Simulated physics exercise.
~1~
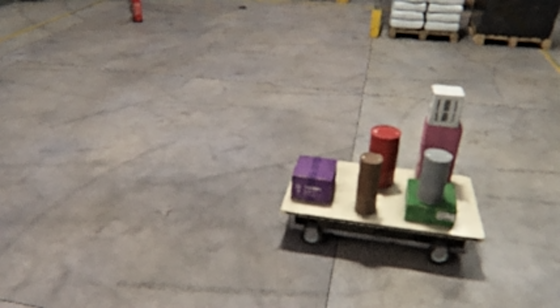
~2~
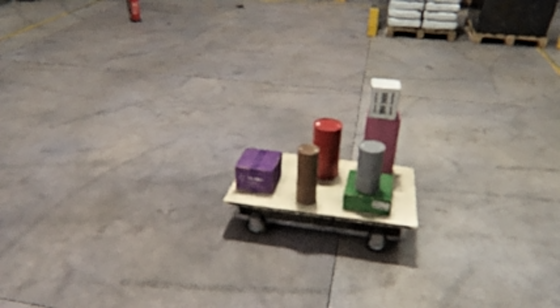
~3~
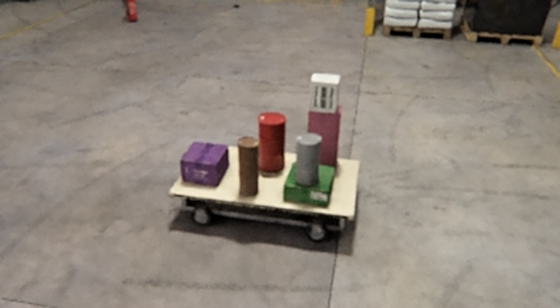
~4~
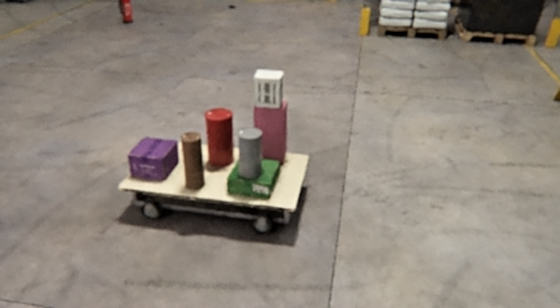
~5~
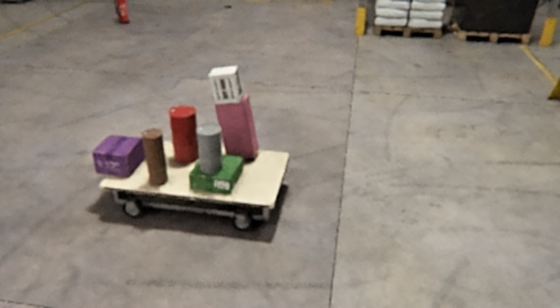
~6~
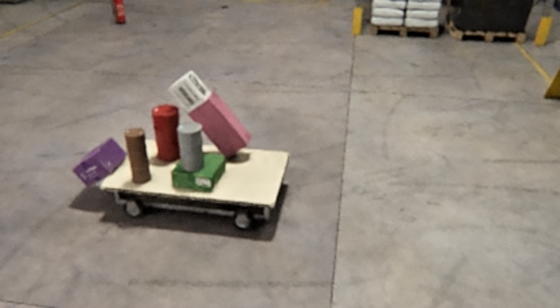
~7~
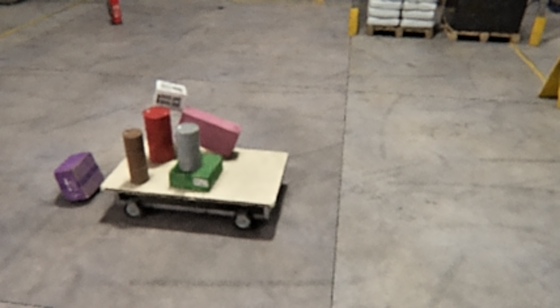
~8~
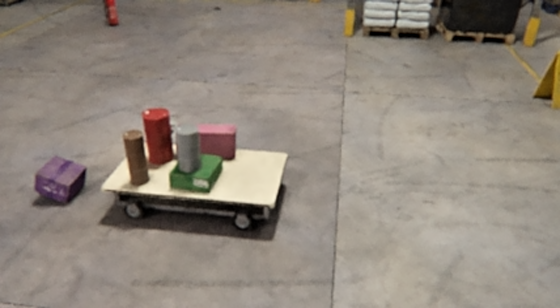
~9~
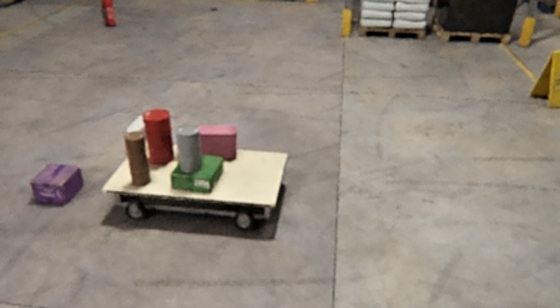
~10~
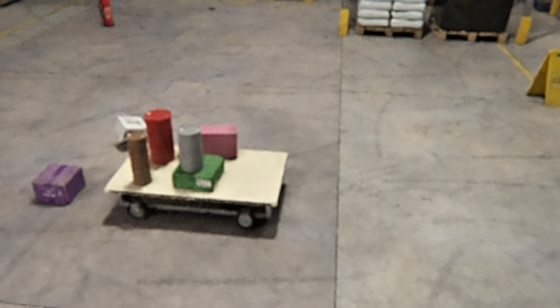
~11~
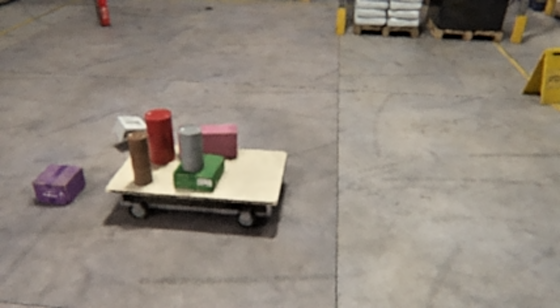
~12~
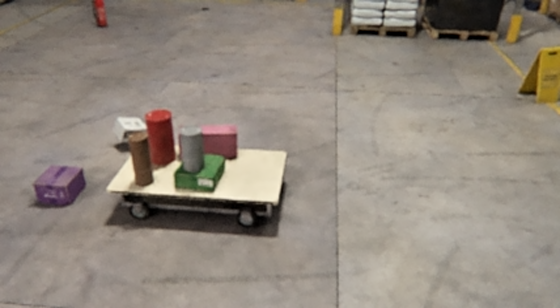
A flat cart carrying boxes and canisters rolled left across a warehouse floor and stopped, sending the purple box and white crate tumbling to the ground and toppling the pink box on the deck, while the canisters and green parcel stayed upright aboard.
